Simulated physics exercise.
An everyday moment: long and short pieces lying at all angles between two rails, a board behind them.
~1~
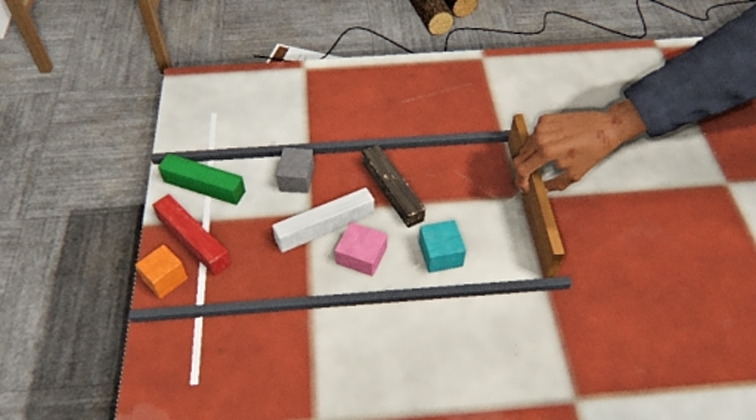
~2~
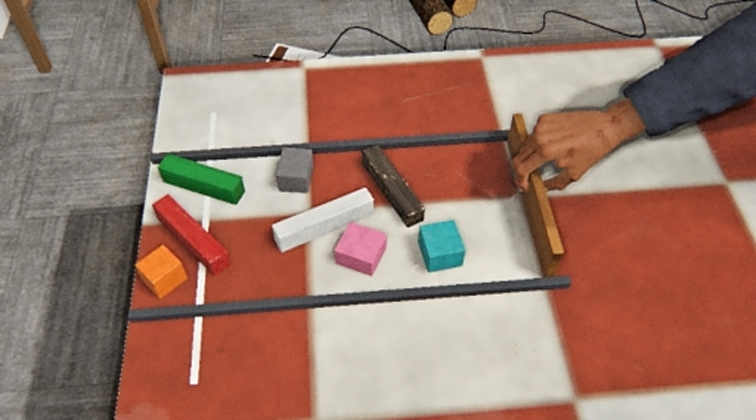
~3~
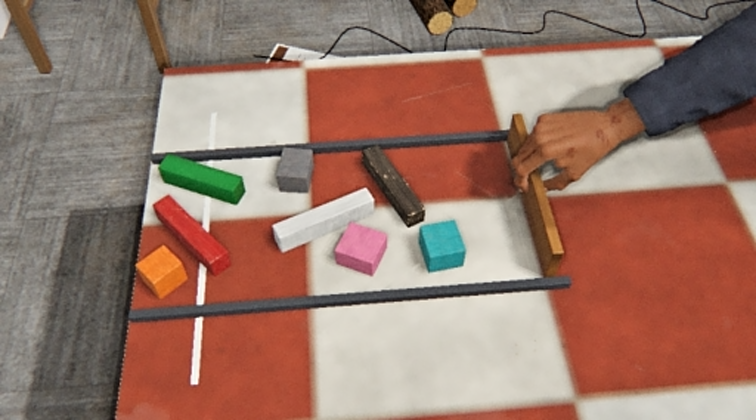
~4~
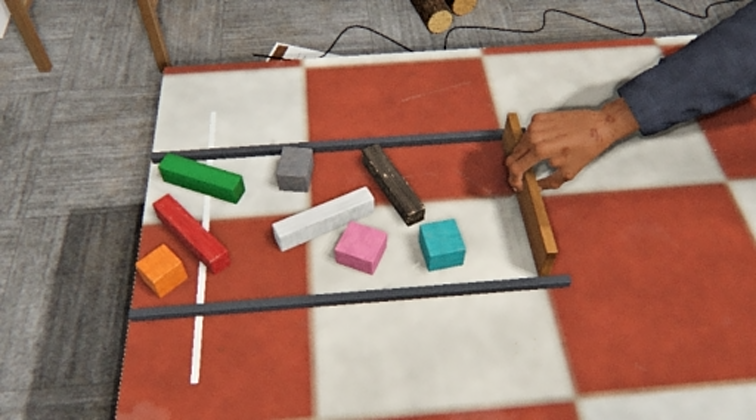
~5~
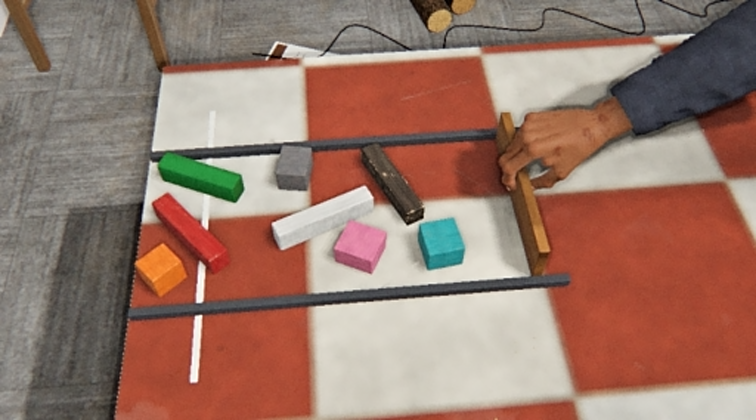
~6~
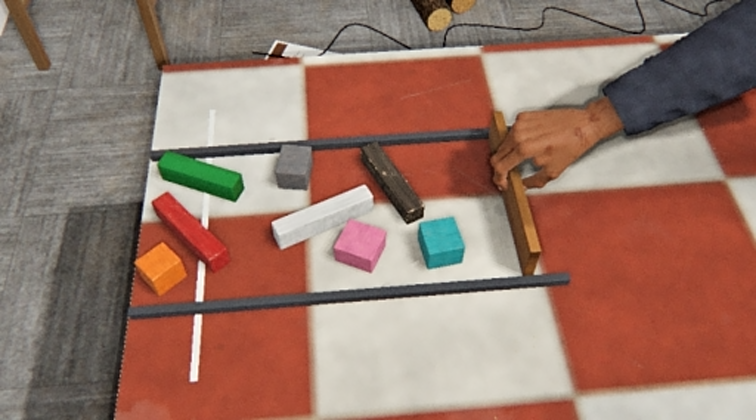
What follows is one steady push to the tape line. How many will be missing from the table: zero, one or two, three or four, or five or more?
The number that fall off is three or four.
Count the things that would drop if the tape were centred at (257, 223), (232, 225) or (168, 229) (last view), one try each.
It would be 1, 2 and 6.
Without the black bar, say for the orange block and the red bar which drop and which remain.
The orange block drops off, the red bar is lost.
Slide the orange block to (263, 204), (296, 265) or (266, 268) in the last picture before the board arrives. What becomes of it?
Place by place, it remains up; drops off; goes over.
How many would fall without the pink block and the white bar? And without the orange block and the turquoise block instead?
The counts: 3 and 2.
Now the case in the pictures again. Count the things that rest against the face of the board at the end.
It touches 2.
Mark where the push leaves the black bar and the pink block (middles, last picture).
The black bar at (195, 195), the pink block at (140, 273).
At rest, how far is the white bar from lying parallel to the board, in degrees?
Near 40 degrees.
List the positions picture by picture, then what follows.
In the first frame, orange block (162, 272); red bar (191, 234); green stick (202, 179); board (533, 193); tape (206, 229).
In the second frame, red bar (191, 234); board (533, 192).
In the third frame, green stick (202, 180); pink block (361, 249).
In the fourth frame, orange block (162, 271); white bar (324, 218).
In the fifth frame, red bar (190, 233); turquoise block (441, 244).
In the sixth frame, orange block (161, 269); red bar (190, 231); green stick (201, 177); board (512, 190); tape (205, 226).
Soon after, none off yet; orange block at rest near (161, 269); red bar at rest near (190, 231); green stick at rest near (201, 177).
After that, none off yet; orange block moving near (153, 271); red bar displaced a little near (174, 238); green stick at rest near (201, 177).
In the end, the number that fall off is three or four; gone, green stick, red bar and orange block.
